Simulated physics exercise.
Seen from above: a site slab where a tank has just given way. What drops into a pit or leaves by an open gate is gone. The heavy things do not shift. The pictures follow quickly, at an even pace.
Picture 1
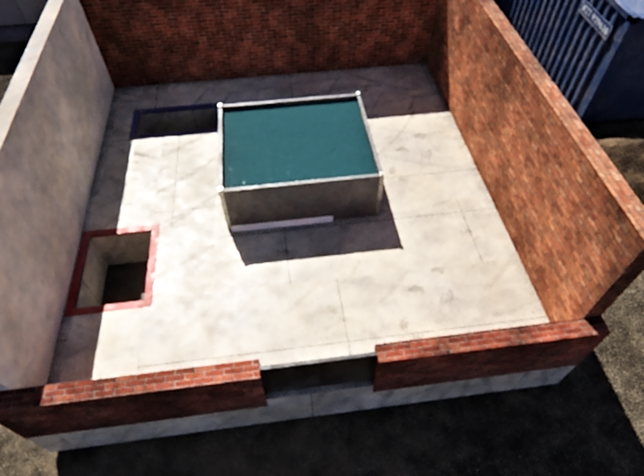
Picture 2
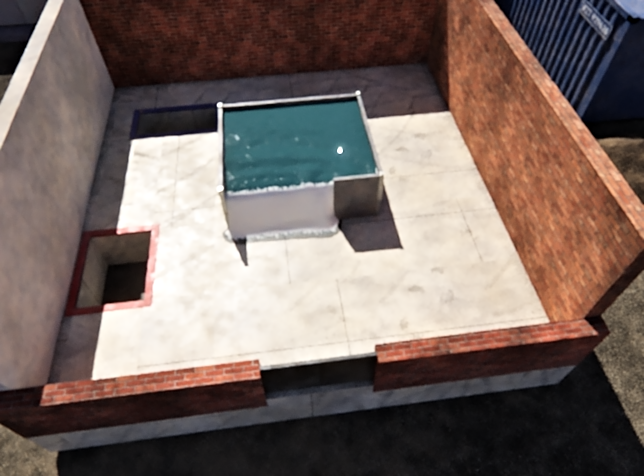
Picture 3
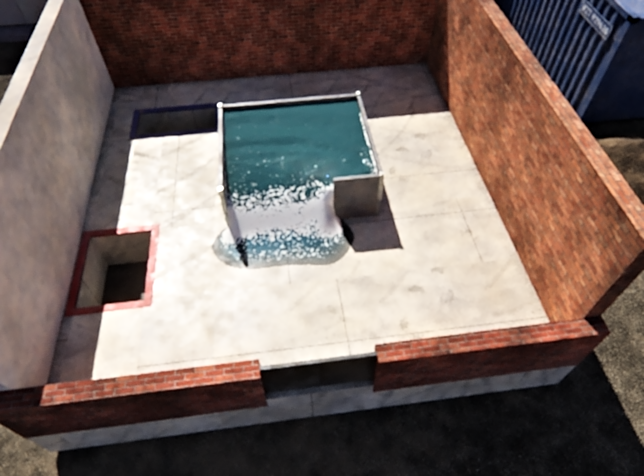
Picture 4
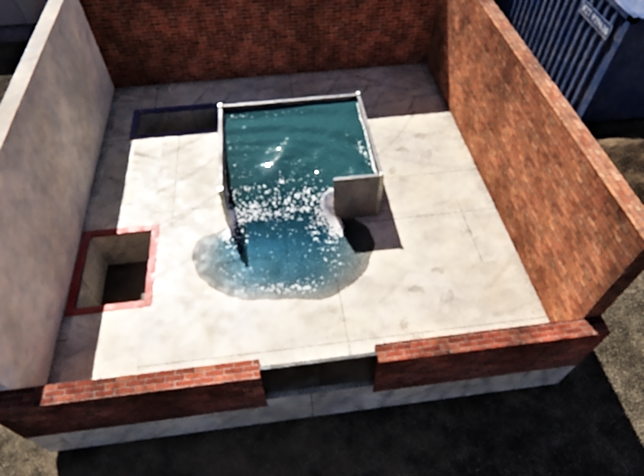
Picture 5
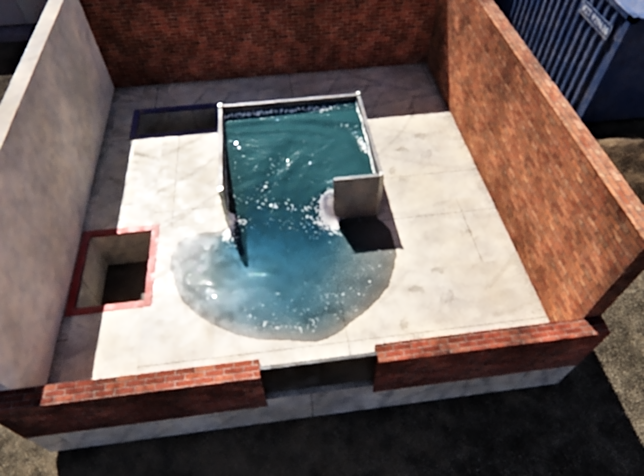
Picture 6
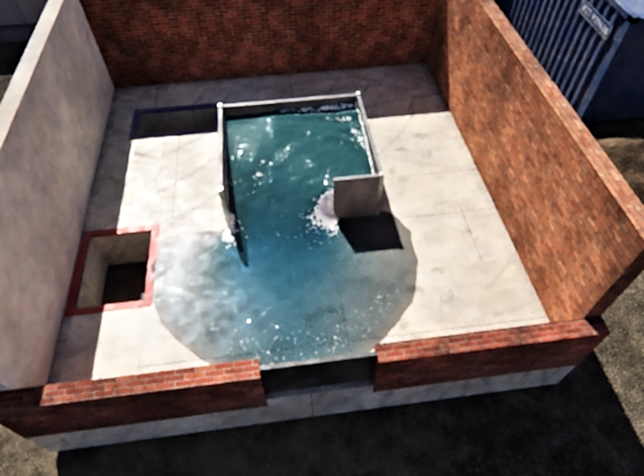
Water in a tank pours out through a gap and spreads across the pale slab.
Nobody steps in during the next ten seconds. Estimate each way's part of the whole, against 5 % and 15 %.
One by one: The gate takes not even 5 %; the red pit takes above 15 %; the blue pit takes not even 5 %.
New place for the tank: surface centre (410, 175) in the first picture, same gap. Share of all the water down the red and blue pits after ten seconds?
Roughly, in per cent: Red 45, blue 4.
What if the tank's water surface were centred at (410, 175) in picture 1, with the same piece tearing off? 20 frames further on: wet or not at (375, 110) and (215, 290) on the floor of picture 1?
As listed: Clear, covered.
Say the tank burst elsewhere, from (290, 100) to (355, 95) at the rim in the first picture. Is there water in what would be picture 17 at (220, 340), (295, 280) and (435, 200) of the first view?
As listed: Not flooded, not flooded, not flooded.
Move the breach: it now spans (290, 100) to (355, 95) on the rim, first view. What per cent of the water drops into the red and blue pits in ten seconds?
Per cent: Red 8, blue 20.
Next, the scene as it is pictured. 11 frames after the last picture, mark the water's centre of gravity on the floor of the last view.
Roughly at (282, 257).
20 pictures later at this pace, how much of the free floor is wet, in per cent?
I make it 45 per cent.
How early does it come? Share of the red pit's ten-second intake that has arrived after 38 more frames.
Roughly 70 per cent.
A moment on, water covers 30 % of the floor; the gate 0 %, the red pit 0 %, the blue pit 0 %.
Next, water covers 30 % of the floor; the gate 0 %, the red pit 1 %, the blue pit 0 %.
Then, water covers 45 % of the floor; the gate 0 %, the red pit 9 %, the blue pit 0 %.
Later, water covers 70 % of the floor; the gate 0 %, the red pit 25 %, the blue pit 0 %.
In the end, water covers 90 % of the floor; the gate 0 %, the red pit 37 %, the blue pit 2 %.
